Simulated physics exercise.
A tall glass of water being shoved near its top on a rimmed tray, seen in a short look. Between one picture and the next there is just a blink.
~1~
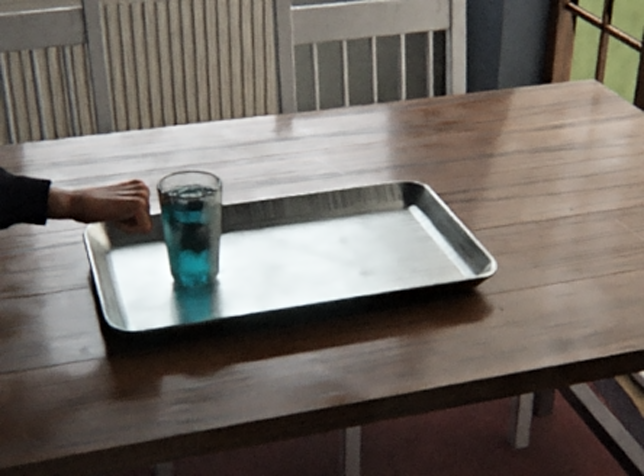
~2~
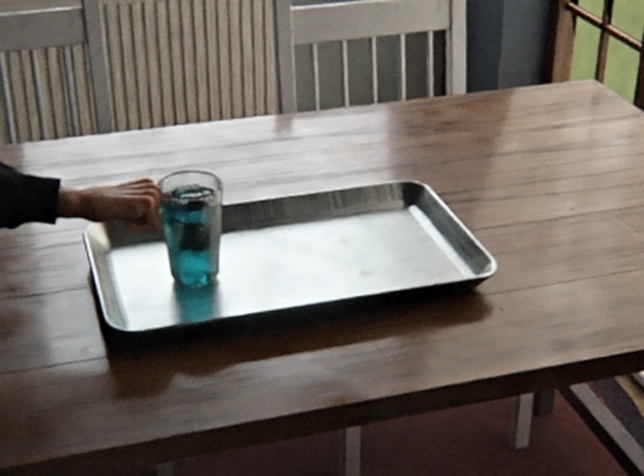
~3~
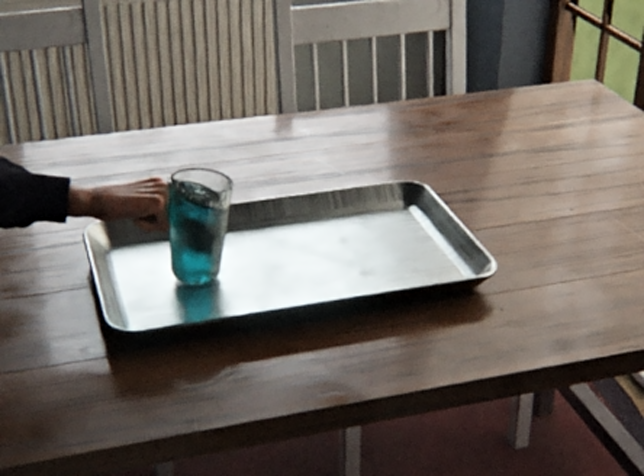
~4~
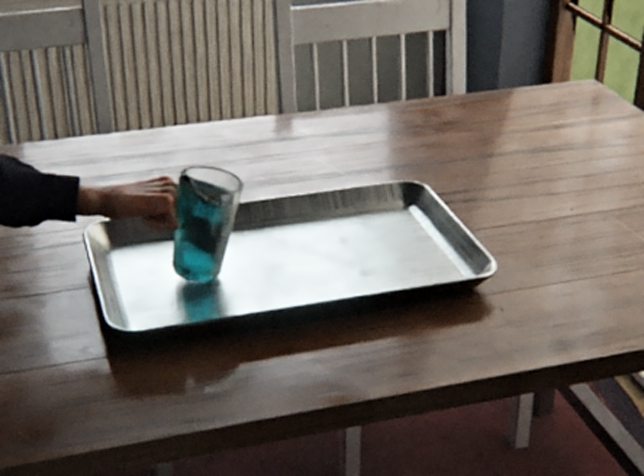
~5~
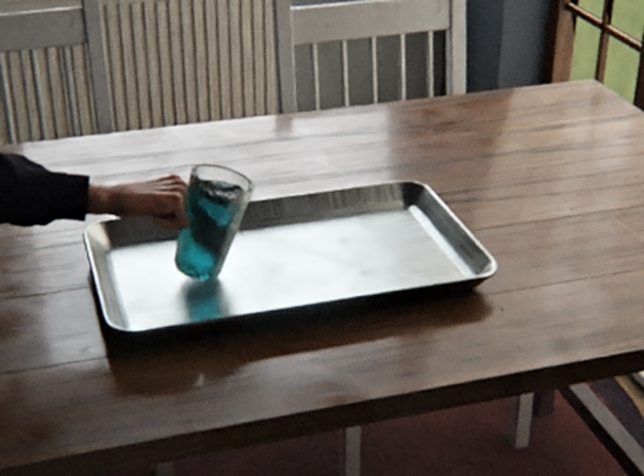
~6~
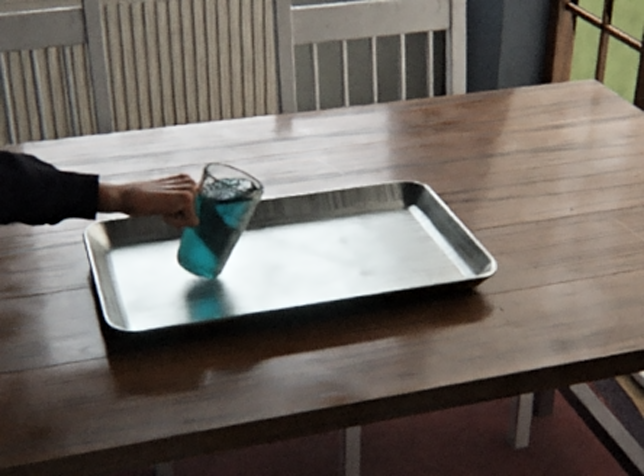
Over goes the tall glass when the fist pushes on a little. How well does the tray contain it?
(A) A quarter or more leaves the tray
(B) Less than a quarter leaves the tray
Answer: A.
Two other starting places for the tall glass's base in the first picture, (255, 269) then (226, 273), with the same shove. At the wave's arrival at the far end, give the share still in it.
About 75 % and 65 %.
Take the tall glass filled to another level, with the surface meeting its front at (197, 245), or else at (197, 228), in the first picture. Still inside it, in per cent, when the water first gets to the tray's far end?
Well, it keeps something like 55 per cent in the first case and 60 per cent in the second.
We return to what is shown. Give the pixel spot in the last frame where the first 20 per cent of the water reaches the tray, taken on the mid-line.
Roughly the pixel (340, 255) on the tray.
A moment on, the tall glass is falling and 97 per cent is in the glass, 0 on the tray and 3 above or beyond its rim.
Next, the tall glass lies on its side and 71 per cent is in the glass, 22 on the tray and 6 above or beyond its rim.
Then the tall glass lies on its side and 42 per cent is in the glass, 46 on the tray and 12 above or beyond its rim.
Later the tall glass lies on its side and 22 per cent is in the glass, 43 on the tray and 34 above or beyond its rim.
At rest 66 per cent is held by tray and glass, 34 is off the tray.
